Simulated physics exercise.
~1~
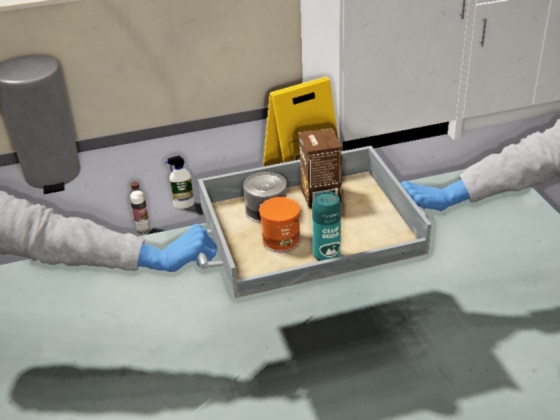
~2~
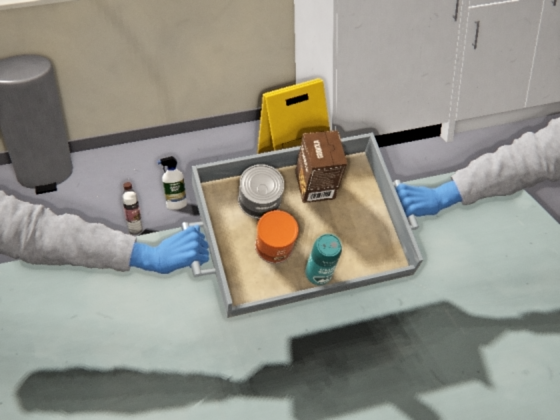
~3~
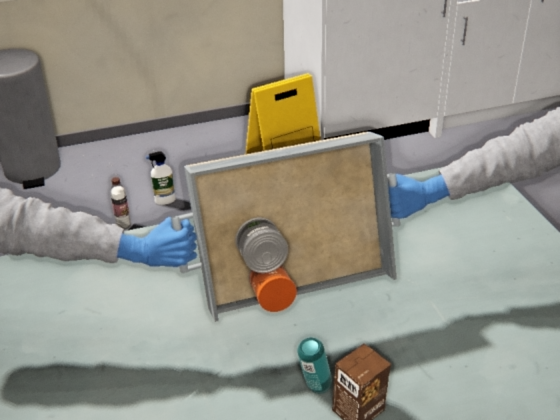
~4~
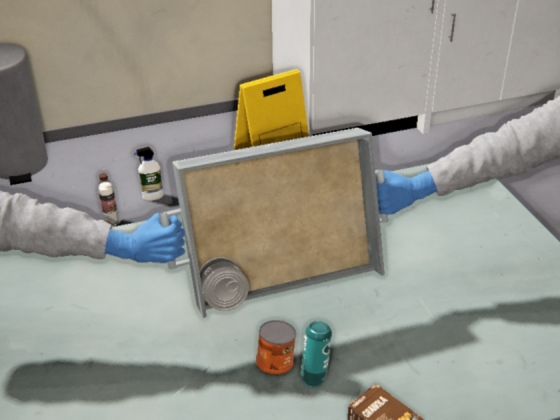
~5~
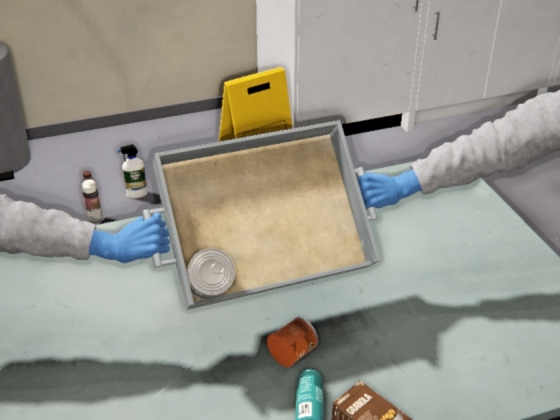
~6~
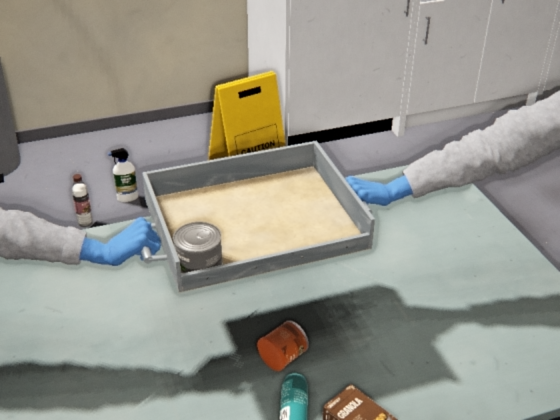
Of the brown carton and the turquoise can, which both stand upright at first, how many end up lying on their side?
Both of them do. The brown carton and the turquoise can each end up lying on their side, out of the crate.
Gloved hands tip a crate forward, spilling three containers, then level it with one inside.
